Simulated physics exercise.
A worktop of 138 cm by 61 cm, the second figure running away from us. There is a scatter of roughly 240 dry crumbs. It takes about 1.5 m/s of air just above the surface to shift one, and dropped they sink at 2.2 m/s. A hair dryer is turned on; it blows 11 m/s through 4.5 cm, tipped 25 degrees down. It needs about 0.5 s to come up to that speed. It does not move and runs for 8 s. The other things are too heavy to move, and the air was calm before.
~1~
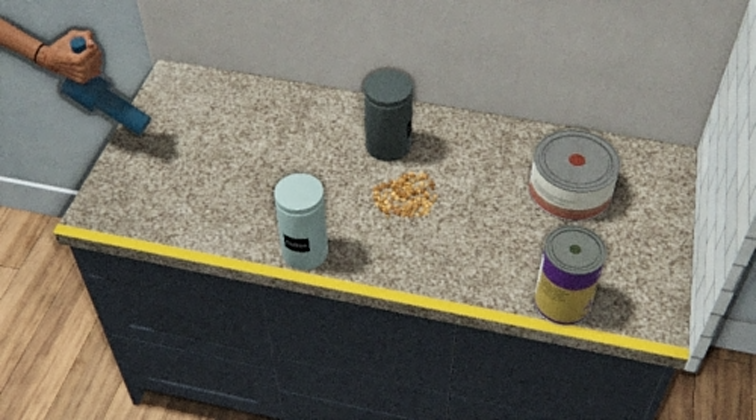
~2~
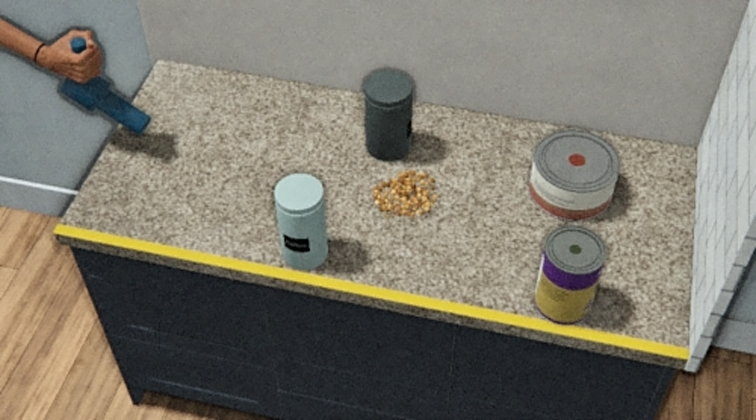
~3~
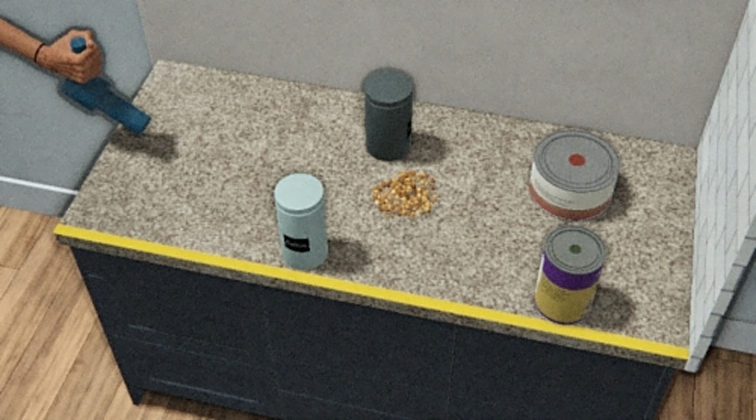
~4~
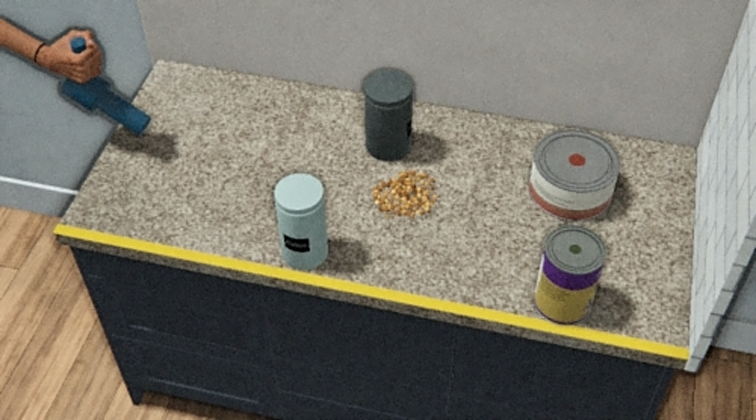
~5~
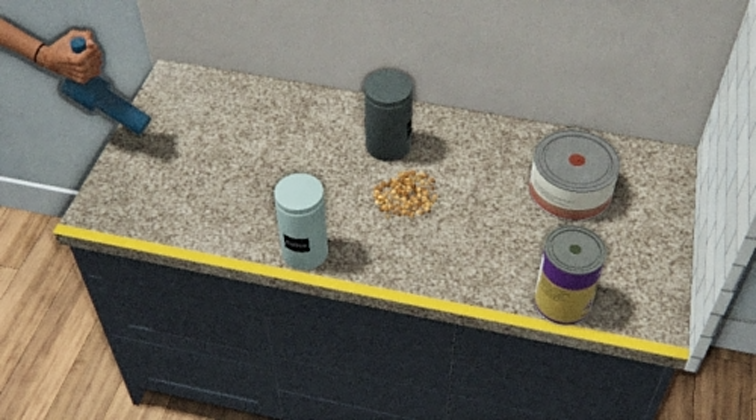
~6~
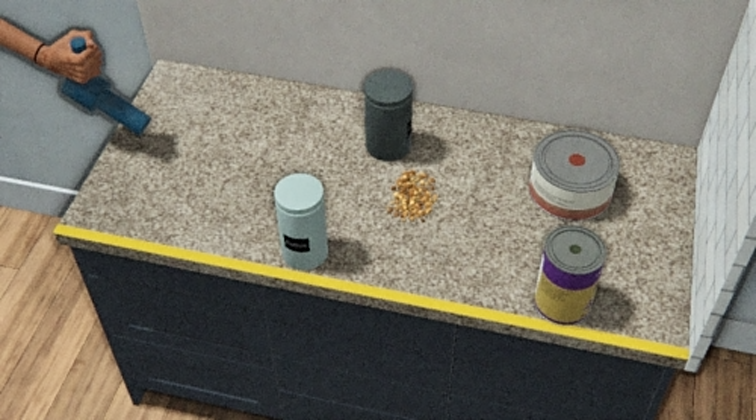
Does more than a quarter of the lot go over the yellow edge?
Answer: No.
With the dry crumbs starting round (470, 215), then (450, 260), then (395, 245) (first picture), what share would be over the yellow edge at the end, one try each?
In turn about 10 %, 60 %, 50 %.
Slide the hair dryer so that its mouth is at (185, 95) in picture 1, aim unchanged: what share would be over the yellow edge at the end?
Then about 30 %.
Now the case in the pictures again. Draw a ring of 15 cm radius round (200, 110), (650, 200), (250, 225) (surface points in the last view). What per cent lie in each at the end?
In turn about 0 %, 30 %, 0 %.
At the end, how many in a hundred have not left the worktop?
Some 90 per cent.
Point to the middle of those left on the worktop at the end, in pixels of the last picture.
Near (687, 243).
Then, 1.2 s after the last picture, 3 % are over the yellow edge; the middle of those still in play is near (687, 243); 54 % have settled or left.
Then, 2.1 s after the last picture, 5 % are over the yellow edge; the middle of those still in play is near (689, 241); 58 % have settled or left.
Then, 4.0 s after the last picture, 5 % are over the yellow edge; the middle of those still in play is near (687, 243); 62 % have settled or left.
Then, 7.6 s after the last picture, at the end, 6 % are over the yellow edge; the middle of those still in play is near (687, 243).
